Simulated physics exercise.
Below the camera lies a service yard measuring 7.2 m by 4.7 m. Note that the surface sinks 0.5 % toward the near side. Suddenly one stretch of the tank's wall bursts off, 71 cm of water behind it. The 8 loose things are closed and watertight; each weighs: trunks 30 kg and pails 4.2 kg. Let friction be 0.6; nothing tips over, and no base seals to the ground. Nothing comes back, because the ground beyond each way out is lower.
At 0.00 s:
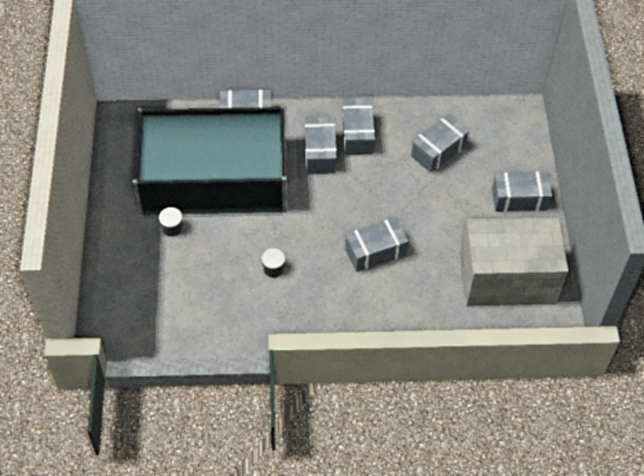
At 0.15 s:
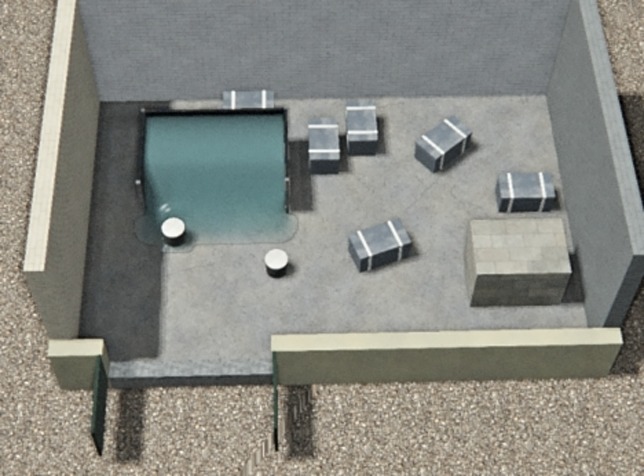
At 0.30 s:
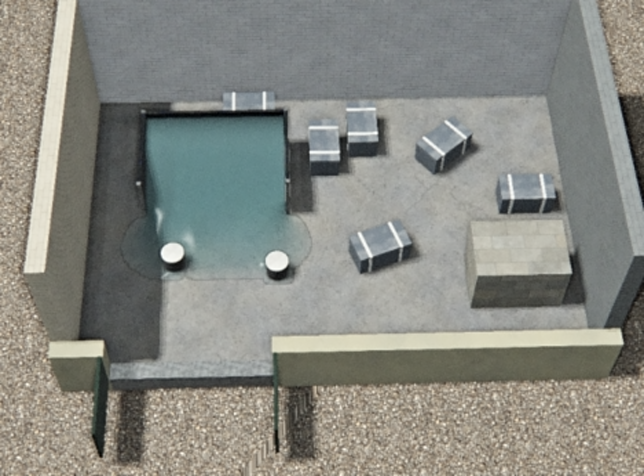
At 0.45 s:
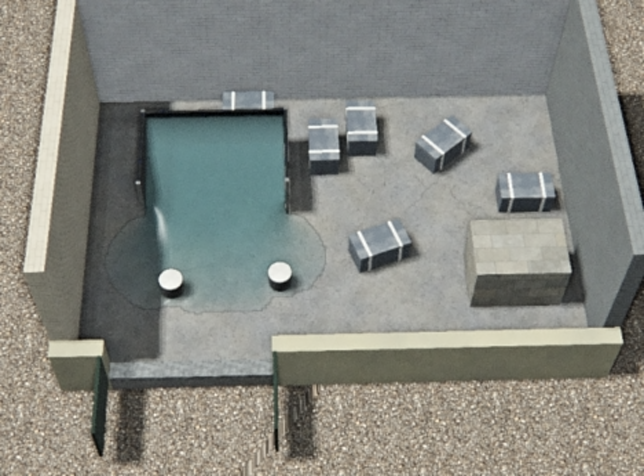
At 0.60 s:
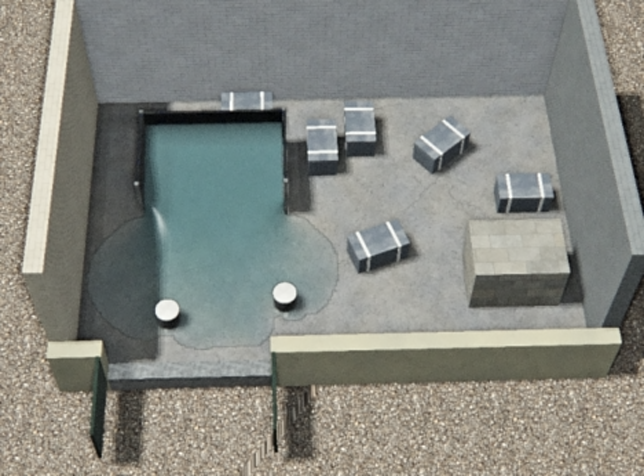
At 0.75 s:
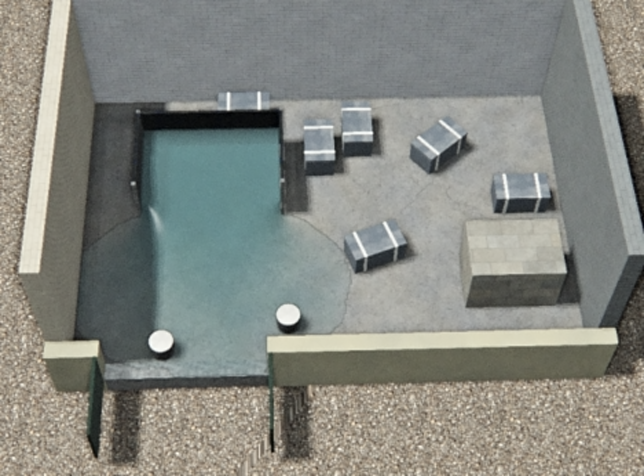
To begin with, a dark tank of teal water stands in a walled yard among strapped trunks, a large block and two white pails. Its near wall gives way and water spreads across the floor, pushing the left pail nearer the opening, then the right one too, while the trunks stay put.
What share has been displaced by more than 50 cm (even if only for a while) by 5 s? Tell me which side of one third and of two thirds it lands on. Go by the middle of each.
A minority short of a third gets shifted.
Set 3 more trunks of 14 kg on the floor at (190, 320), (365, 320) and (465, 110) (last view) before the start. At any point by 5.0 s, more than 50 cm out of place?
Going through them, I'd say exceeds it, exceeds it and finally falls short.
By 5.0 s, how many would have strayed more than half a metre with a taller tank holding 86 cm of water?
You'd get 2 in that case.
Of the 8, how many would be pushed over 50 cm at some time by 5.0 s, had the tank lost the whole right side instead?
Count: 5.
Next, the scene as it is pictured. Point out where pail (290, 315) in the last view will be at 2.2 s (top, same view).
Look for it near (407, 308).
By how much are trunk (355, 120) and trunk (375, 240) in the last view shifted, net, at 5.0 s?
Respectively, 0 centimetres and 0 centimetres.
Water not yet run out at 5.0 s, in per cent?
About 42 in a hundred parts of the water.
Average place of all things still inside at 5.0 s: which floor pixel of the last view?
At about (382, 177).
After 1.1 s 2 of 8 are over 50 cm from their spots; 1 afloat.
After 2.2 s 2 of 8 are over 50 cm from their spots; 1 afloat.
After 3.5 s 2 of 8 are over 50 cm from their spots; 0 afloat.
After 5.0 s 2 of 8 are over 50 cm from their spots, and 2 have been at some point; 0 afloat.
